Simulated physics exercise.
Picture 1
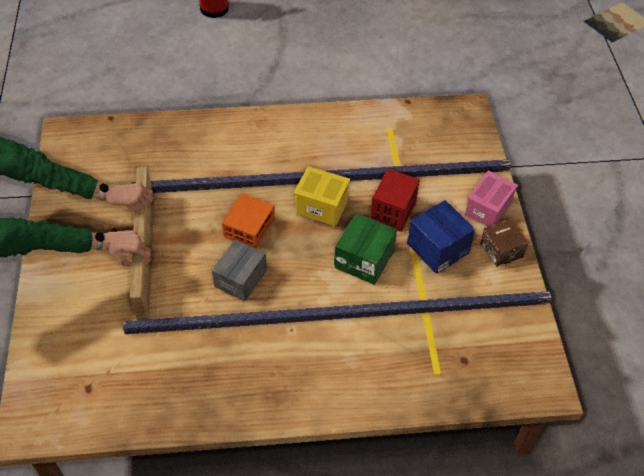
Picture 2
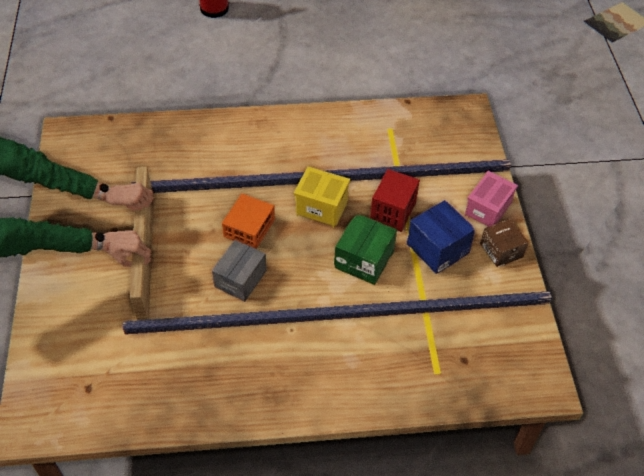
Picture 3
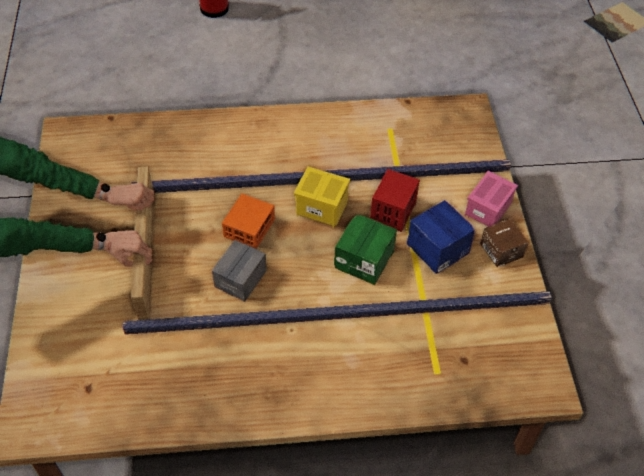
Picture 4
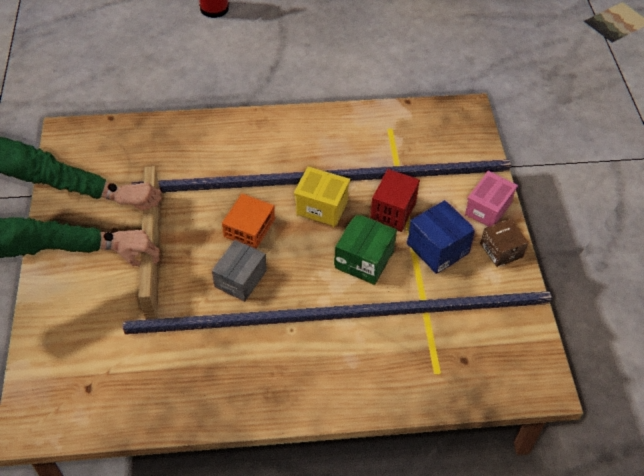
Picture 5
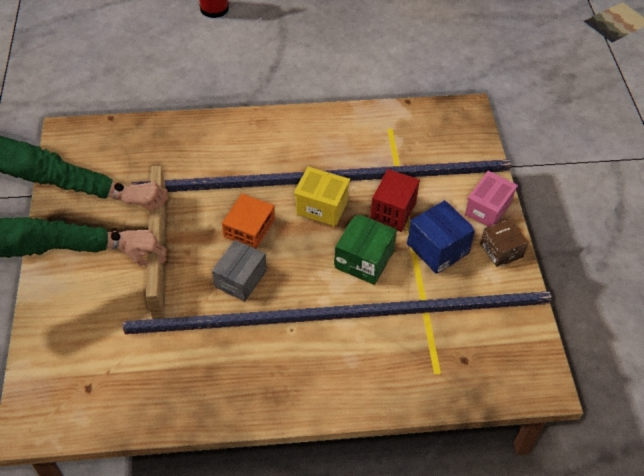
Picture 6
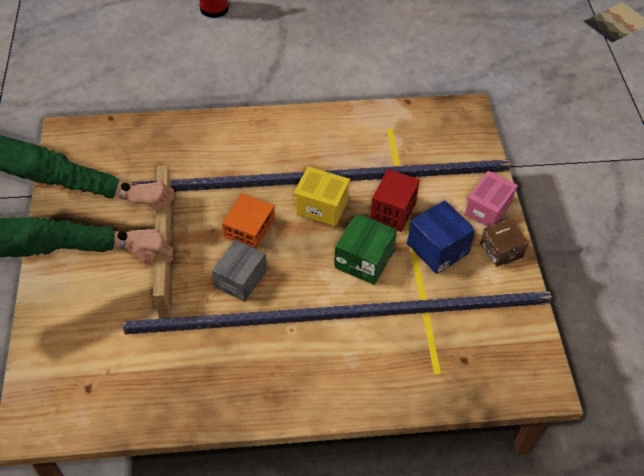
On a low wooden platform, two hands slide a plank slightly right behind eight still containers.
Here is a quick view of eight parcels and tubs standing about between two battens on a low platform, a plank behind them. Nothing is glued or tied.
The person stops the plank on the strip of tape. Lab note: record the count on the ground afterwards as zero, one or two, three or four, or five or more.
A single one or a pair drops off.
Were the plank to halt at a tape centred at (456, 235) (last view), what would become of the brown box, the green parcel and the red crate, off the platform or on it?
Well, the brown box leaves the top, the green parcel hangs in there, and the red crate leaves the top.
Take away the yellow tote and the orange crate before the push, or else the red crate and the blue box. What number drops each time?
The counts: 1 and 0.
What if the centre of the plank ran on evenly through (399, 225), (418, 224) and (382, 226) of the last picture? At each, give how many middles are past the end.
The counts are 2, 2 and 0, in that order.
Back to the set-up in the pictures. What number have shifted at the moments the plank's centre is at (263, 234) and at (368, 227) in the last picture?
In order, the tallies are 3 and 8.
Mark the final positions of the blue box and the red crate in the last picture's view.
Approximately (519, 234) for one, approximately (507, 196) for the other.
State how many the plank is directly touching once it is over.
That comes to 2.
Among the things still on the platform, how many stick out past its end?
Looks like 2 of them.
Early on, none off yet; brown box at rest near (504, 243); pink tote at rest near (491, 200); blue box at rest near (441, 237).
Finally, the number that fall off is one or two; lost, pink tote and brown box.
